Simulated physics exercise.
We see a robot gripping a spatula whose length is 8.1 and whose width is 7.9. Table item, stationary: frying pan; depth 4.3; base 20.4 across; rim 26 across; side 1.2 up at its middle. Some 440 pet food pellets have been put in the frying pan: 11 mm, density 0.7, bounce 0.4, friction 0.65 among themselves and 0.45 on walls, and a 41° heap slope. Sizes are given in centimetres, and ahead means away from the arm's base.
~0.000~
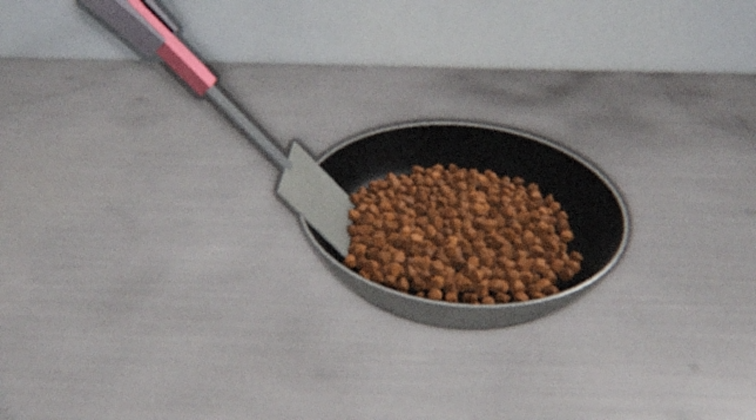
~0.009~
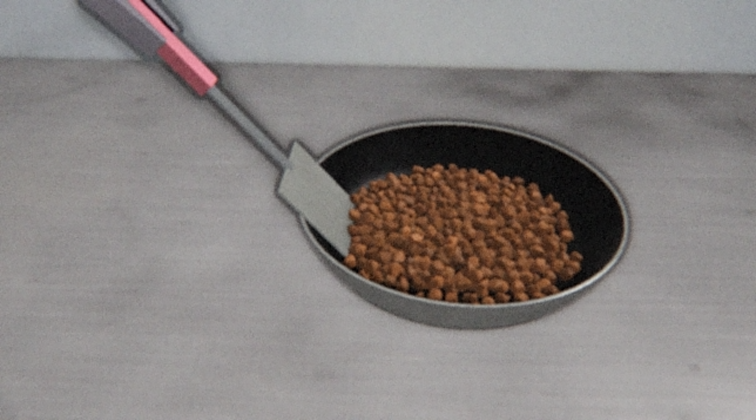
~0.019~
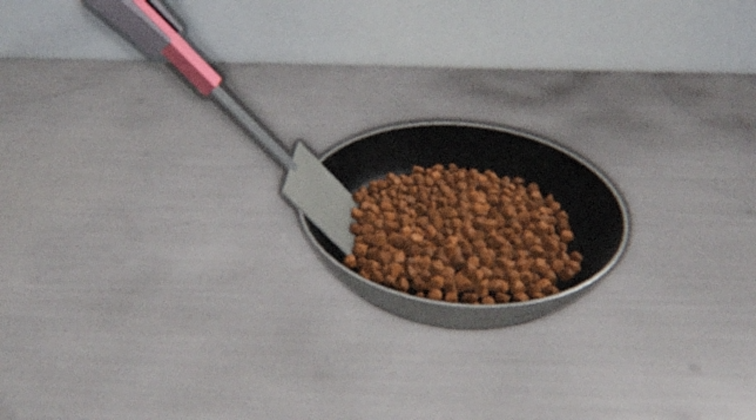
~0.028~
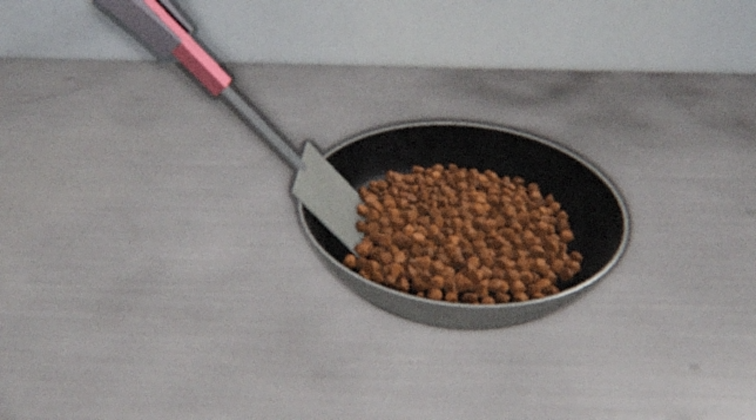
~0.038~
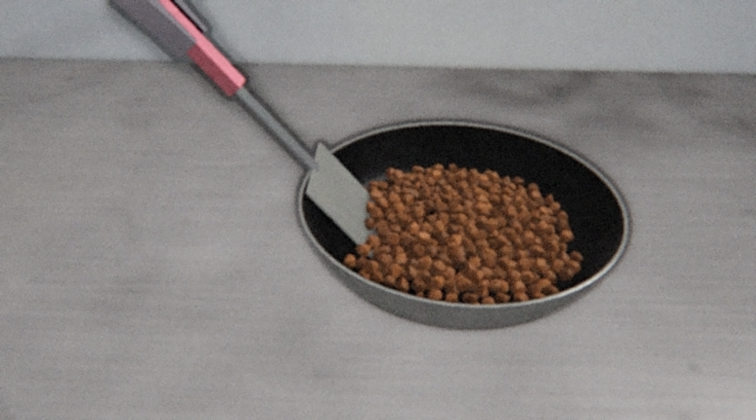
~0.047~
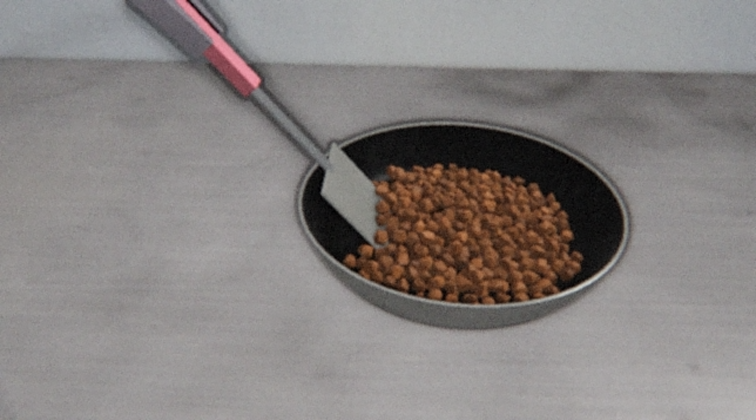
At the start, a gray spatula with a pink and gray handle rests against the left side of a heap of brown pellets in a black-lined frying pan. It barely moves at first, then slides slowly a short way right into the heap's left edge, slightly displacing pellets while the pan stays still.
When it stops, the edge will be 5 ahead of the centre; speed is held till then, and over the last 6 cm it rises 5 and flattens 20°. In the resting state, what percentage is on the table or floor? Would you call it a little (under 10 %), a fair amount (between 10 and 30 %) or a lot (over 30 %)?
A fair amount, between 10 and 30 %.
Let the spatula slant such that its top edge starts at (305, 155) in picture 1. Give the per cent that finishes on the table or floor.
Near 10 in a hundred.
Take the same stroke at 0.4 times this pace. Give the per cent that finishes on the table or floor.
That comes to some 0 per cent, roughly.
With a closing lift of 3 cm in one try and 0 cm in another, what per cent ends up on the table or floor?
Result, in order: Approx. 10 % and 0 %.
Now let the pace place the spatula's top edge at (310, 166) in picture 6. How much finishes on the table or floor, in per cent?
Some 0 percent.
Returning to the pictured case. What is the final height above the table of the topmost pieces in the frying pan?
Some 3.5 cm.
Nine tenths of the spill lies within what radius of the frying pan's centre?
55 cm.
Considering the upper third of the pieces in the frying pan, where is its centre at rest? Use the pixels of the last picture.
It is centred near (532, 222) in the last view.
After 0.07 s, sloping 51°, highest piece 6 above the table; 440 in the frying pan.
After 0.10 s, sloping 45°, highest piece 7 above the table; 440 in the frying pan.
After 0.31 s, sloping 31°, highest piece 7 above the table; 376 in the frying pan, 48 on the table or floor, 16 on the blade or in flight.
After 1.36 s, sloping 31°, highest piece 4 above the table; 376 in the frying pan, 64 on the table or floor.
At rest, 376 in the frying pan, 64 on the table or floor. That is 15 % on the table or floor.
